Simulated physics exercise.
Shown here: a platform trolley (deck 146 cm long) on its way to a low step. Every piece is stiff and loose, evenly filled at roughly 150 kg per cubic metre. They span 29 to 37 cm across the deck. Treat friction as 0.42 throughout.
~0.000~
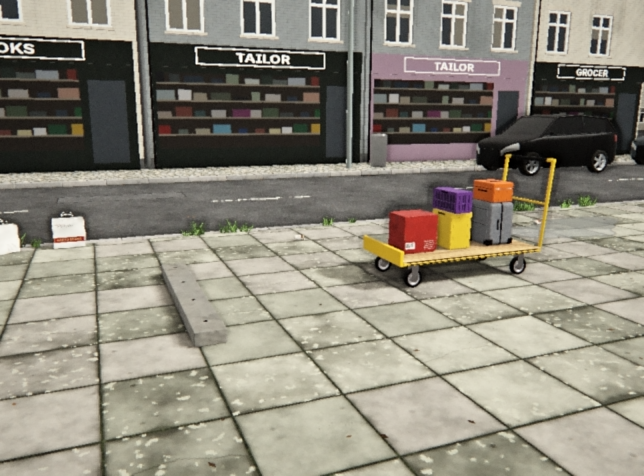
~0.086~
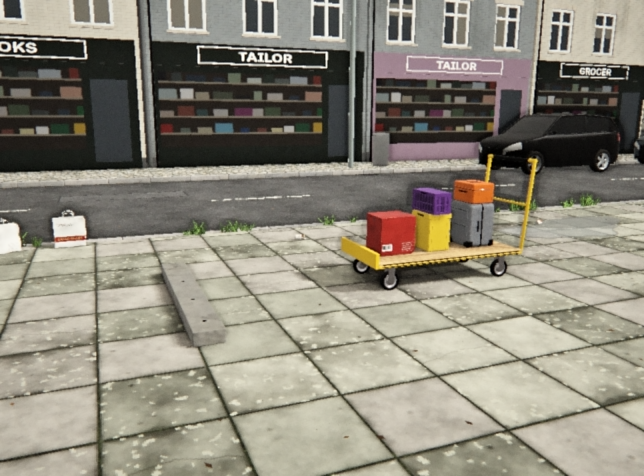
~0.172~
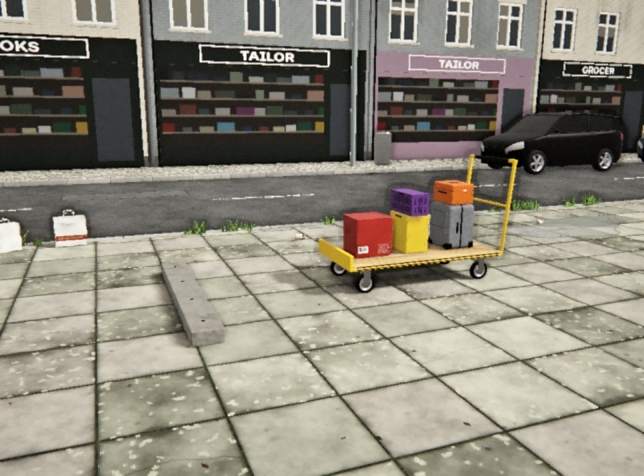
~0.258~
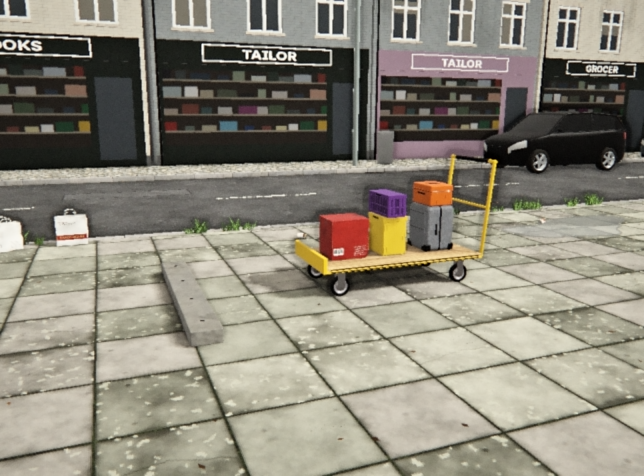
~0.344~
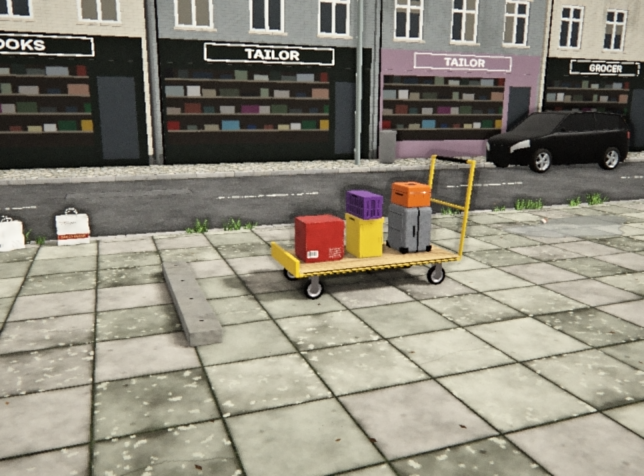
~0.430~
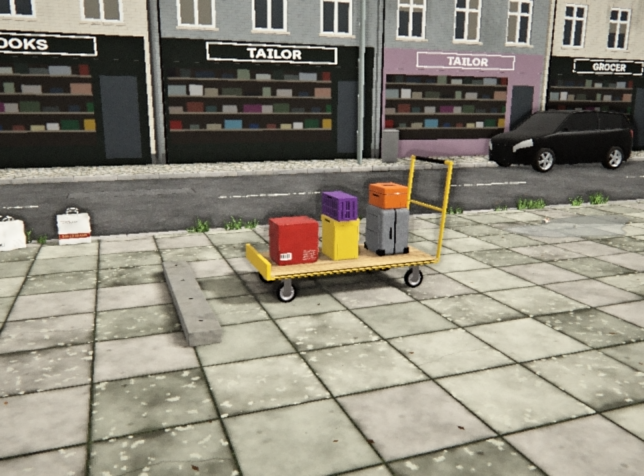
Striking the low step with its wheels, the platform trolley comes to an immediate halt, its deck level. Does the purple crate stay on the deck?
No, it goes over the front.
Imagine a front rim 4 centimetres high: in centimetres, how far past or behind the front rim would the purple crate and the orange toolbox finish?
Then neither clears the rim: Purple ends 30 cm short and orange 60 cm short.
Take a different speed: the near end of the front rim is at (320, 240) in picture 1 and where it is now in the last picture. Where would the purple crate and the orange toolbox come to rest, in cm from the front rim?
Neither reaches the rim: Purple stops 40 cm short and orange stops 80 cm short.
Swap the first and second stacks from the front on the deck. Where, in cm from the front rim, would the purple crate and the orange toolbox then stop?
Then purple 120 past, orange 30 behind.
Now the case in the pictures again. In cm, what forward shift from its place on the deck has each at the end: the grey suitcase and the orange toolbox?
The grey one ends about 35 cm forward, the orange one about 65 cm.
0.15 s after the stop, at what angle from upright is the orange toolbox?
Some 0°.
Impact comes at 0.63 s.
After 0.78 s the purple crate is 38 cm behind the rim, tilted 15°, near (234, 209) in the last picture's view.
After 1.03 s the purple crate is 16 cm behind the rim, tilted 100°, near (207, 211) in the last picture's view.
After 1.43 s the purple crate is 10 cm past the rim, tilted 160°, near (174, 241) in the last picture's view.
Final state at 2.1 s, past the rim, purple crate; behind it, red parcel, grey suitcase, yellow tote and orange toolbox.
